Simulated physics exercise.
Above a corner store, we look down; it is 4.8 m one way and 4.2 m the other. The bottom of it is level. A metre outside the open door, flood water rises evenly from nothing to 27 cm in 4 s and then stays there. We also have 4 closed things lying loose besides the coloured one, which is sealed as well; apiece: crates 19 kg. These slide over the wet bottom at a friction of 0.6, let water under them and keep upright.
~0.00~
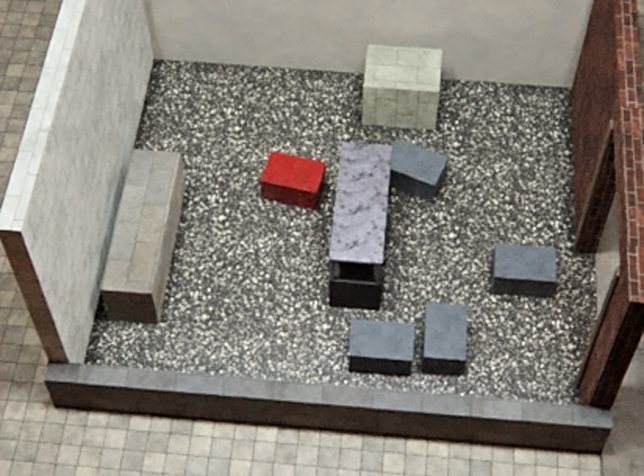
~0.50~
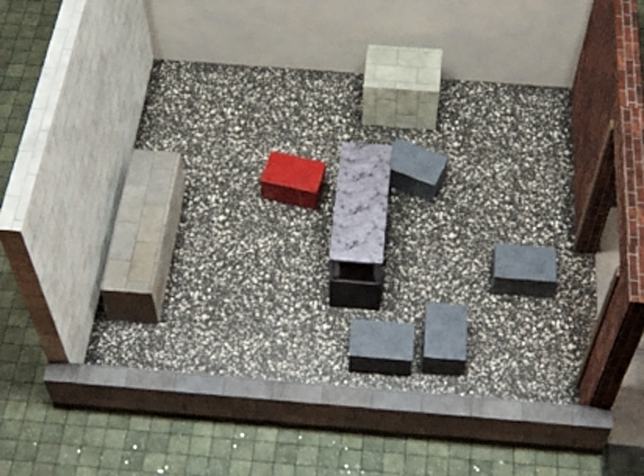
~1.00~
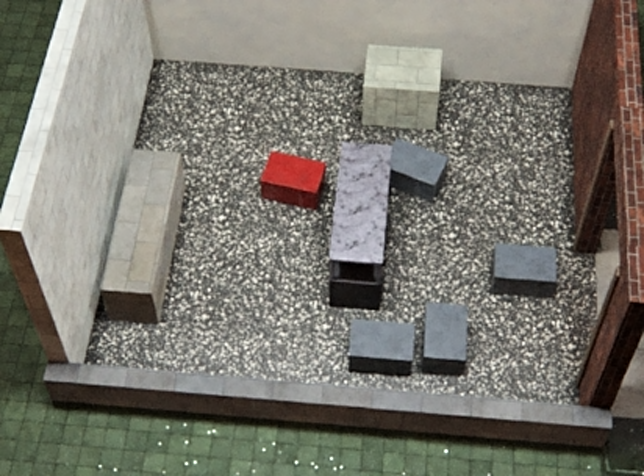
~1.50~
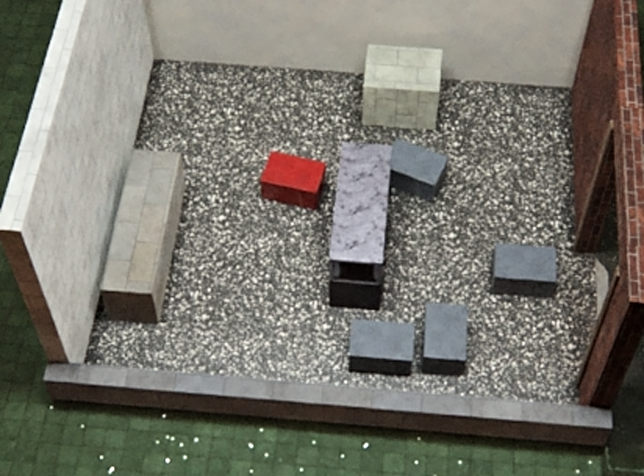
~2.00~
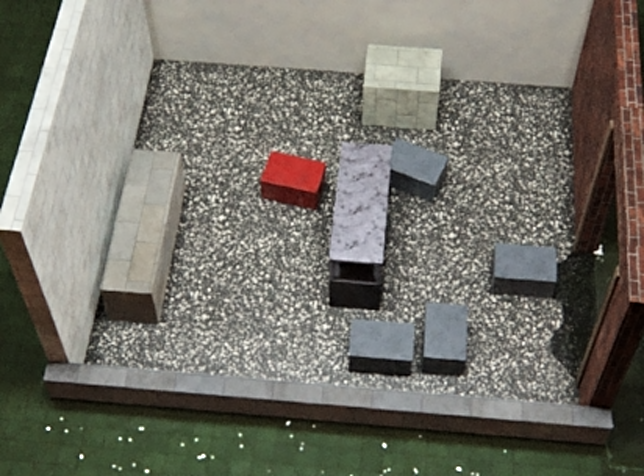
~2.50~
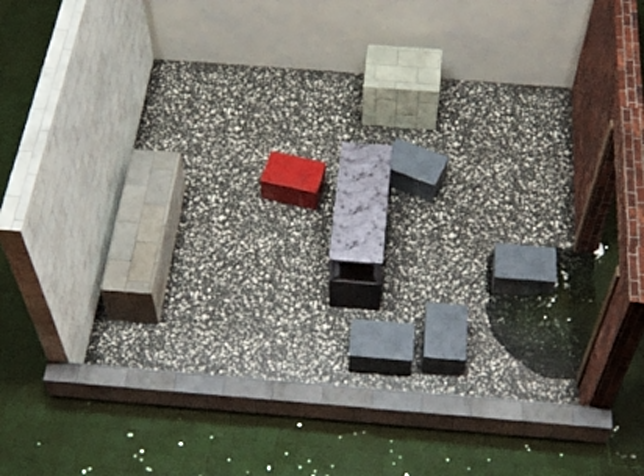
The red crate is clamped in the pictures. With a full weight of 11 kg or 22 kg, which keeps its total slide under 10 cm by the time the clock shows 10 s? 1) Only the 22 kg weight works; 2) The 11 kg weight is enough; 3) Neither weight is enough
Answer: 1.
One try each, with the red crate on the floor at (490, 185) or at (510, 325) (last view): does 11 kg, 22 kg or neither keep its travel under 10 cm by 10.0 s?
Taking them in turn, neither mass keeps it, and neither mass keeps it.
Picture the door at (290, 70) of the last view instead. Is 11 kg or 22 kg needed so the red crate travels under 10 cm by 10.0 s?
If so, then both options fall short.
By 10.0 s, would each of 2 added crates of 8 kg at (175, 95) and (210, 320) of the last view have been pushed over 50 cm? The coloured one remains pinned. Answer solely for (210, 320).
For that spot the answer is greater than that.
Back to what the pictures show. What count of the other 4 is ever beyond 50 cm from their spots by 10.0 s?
The total is 4.
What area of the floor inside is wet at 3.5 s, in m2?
About 3.0 m2.
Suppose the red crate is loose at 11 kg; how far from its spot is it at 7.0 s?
About 0 cm.
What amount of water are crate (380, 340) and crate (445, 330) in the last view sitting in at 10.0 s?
Roughly 10 and 6 cm.
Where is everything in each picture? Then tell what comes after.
In the first frame, the red crate at (293, 172) rests on the ground; 0.0 m2 under water; 0 of 5 have shifted.
In the second frame, the red crate at (293, 172), on the bottom; 0.0 m2 under water; 0 of 5 have shifted.
In the third frame, the red crate at (293, 172), on the bottom; water covers 0.0 m2; 0 of 5 have shifted.
In the fourth frame, the red crate at (293, 172) rests on the ground; 0.0 m2 under water; 0 of 5 have shifted.
In the fifth frame, the red crate at (293, 172) rests on the ground; water covers 0.2 m2; 0 of 5 have shifted.
In the sixth frame, the red crate at (293, 172) rests on the ground; water covers 0.8 m2; 0 of 5 have shifted.
After 3.5 s the red crate would be 0 cm from its start with 11 kg and 0 cm from its start with 22 kg; 0 cm of water round it then.
After 4.5 s the red crate would be 0 cm from its start with 11 kg and 0 cm from its start with 22 kg; 0 cm of water round it then.
After 7.0 s the red crate would be 0 cm from its start with 11 kg and 0 cm from its start with 22 kg; 2 cm of water round it then.
After 10.0 s the red crate would be 3 cm from its start with 11 kg and 0 cm from its start with 22 kg; 7 cm of water round it then.
